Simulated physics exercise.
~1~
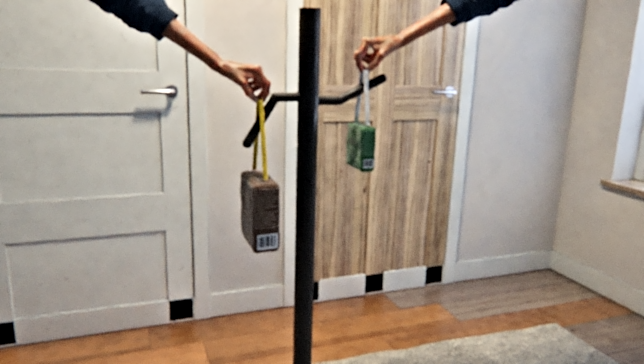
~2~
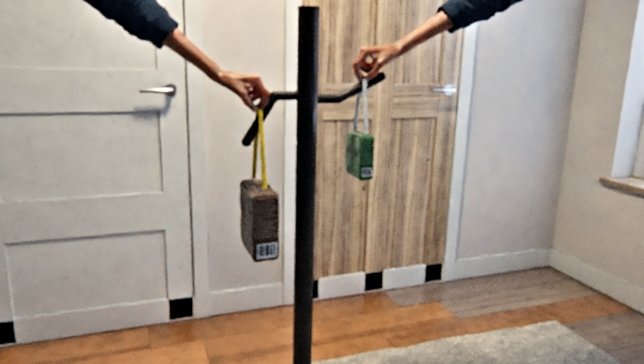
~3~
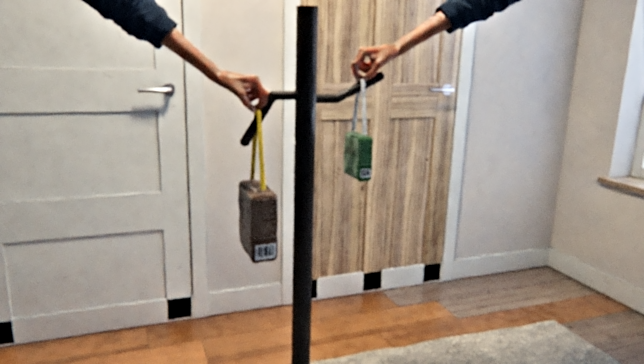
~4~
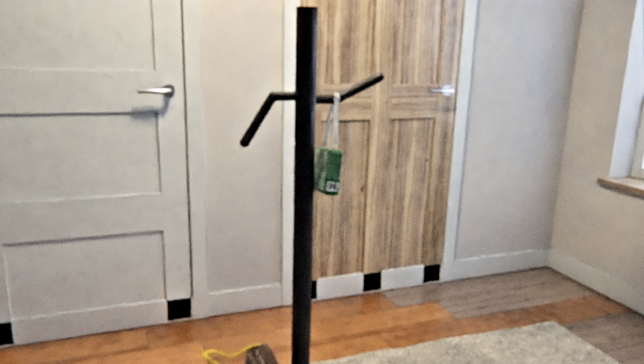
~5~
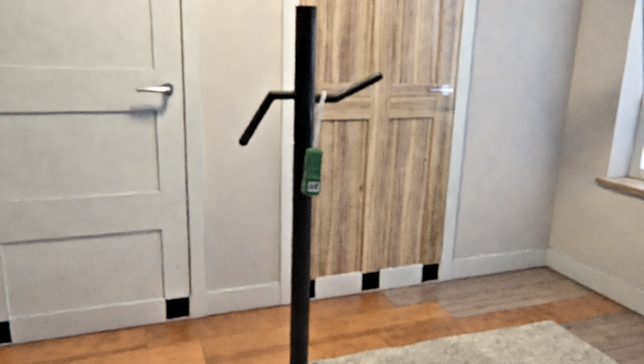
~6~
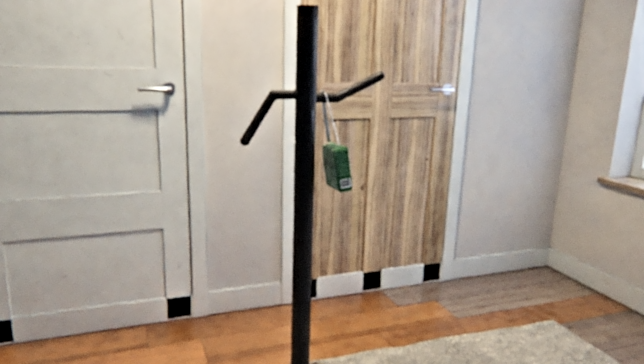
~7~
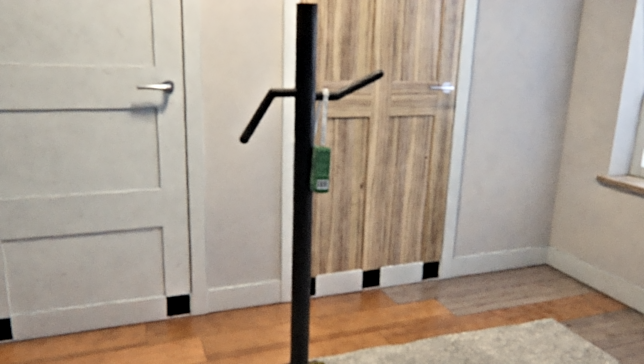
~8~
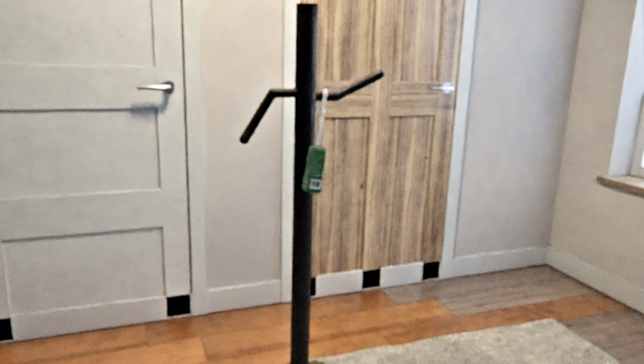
In a room with a white door, a wooden door and a patch of pale rug, a dark stand holds a bent peg on each side. Two hands reach in from above, lowering a brown bag by its yellow loop on the left and a green pouch by its pale loop on the right. The hands let go and leave. The brown bag slips off the downward-sloping left peg and drops to the floor, then passes out of view. The green pouch slides inward toward the post, swinging and twisting. It stays hanging from the right peg, close to the post.
